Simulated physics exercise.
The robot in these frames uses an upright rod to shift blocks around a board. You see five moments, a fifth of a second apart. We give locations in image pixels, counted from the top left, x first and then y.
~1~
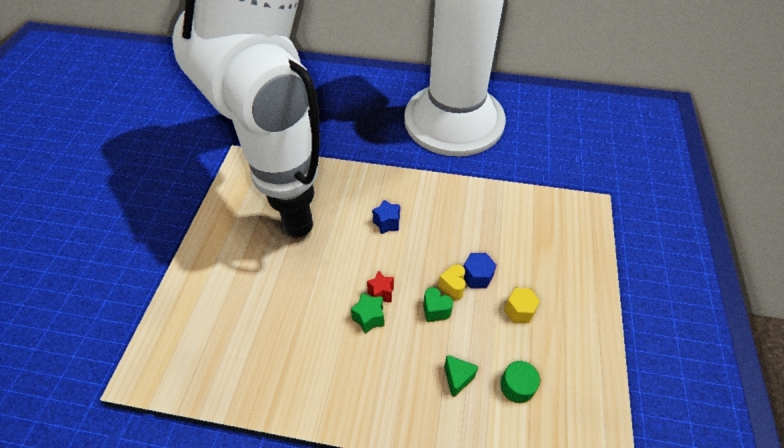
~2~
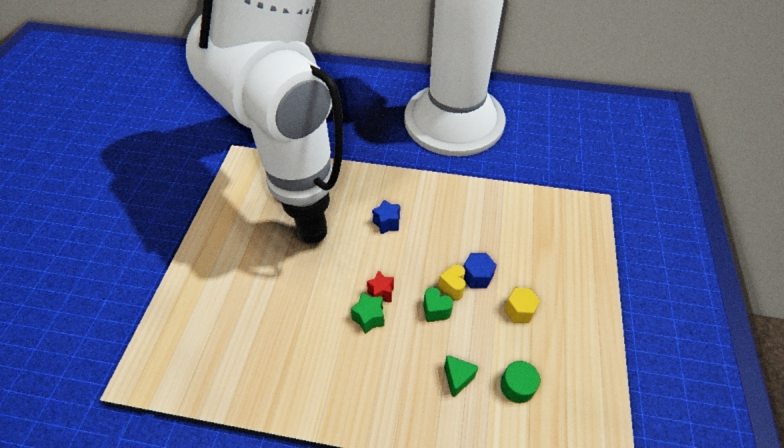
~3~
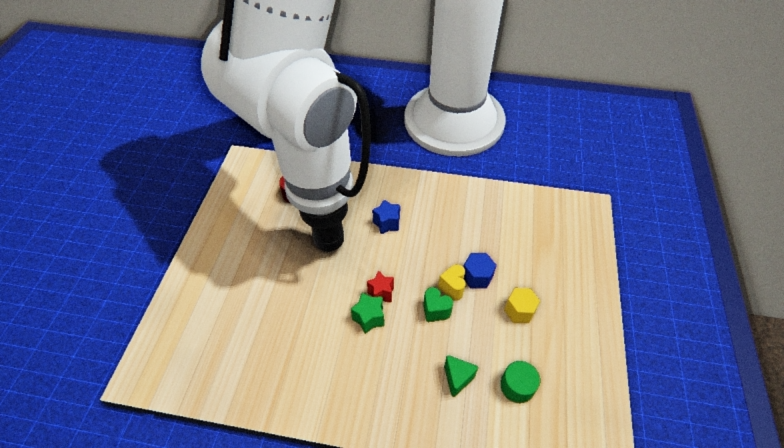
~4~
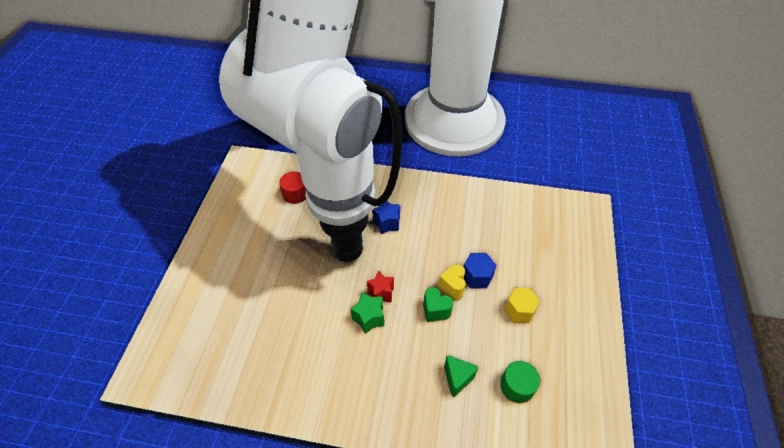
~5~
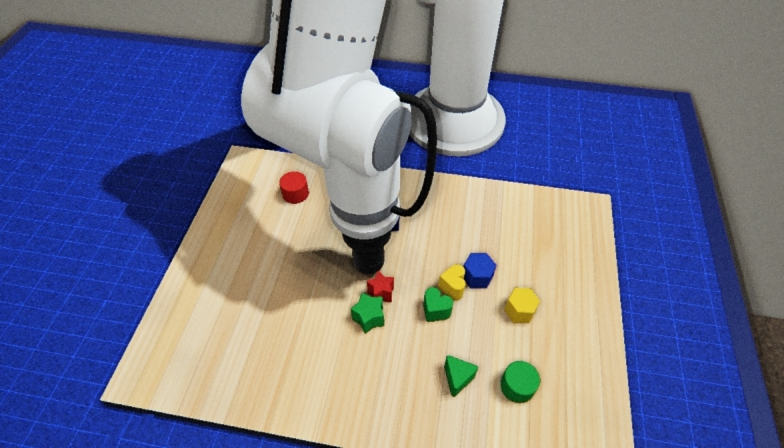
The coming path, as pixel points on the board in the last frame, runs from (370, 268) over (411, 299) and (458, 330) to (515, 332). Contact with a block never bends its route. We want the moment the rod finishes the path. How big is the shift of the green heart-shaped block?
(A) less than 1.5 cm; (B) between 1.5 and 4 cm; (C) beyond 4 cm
The one that fits is C, beyond 4 cm.
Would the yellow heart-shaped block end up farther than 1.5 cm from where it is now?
Going by the path, no.
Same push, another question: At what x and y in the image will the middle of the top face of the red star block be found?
At roughly (399, 311).
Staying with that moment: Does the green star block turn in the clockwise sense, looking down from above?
Yes.
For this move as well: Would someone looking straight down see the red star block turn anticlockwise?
It seems not.
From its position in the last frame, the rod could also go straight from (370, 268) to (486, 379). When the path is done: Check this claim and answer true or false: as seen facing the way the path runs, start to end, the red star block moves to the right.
That claim is true.
The first path, step by step. One third of the way, rod (411, 294); green star block (370, 313), turned 35° clockwise; red star block (397, 309), turned 80° clockwise; green heart-shaped block (440, 301).
Two thirds of the way, rod (459, 324); green star block (370, 313), turned 35° clockwise; red star block (399, 311), turned 95° clockwise; green heart-shaped block (492, 331).
At the end, rod (518, 326); green star block (370, 313), turned 35° clockwise; red star block (399, 311), turned 95° clockwise; green heart-shaped block (535, 348), turned 85° clockwise; yellow heart-shaped block unmoved; yellow six-sided block (530, 296), turned 25° anticlockwise.
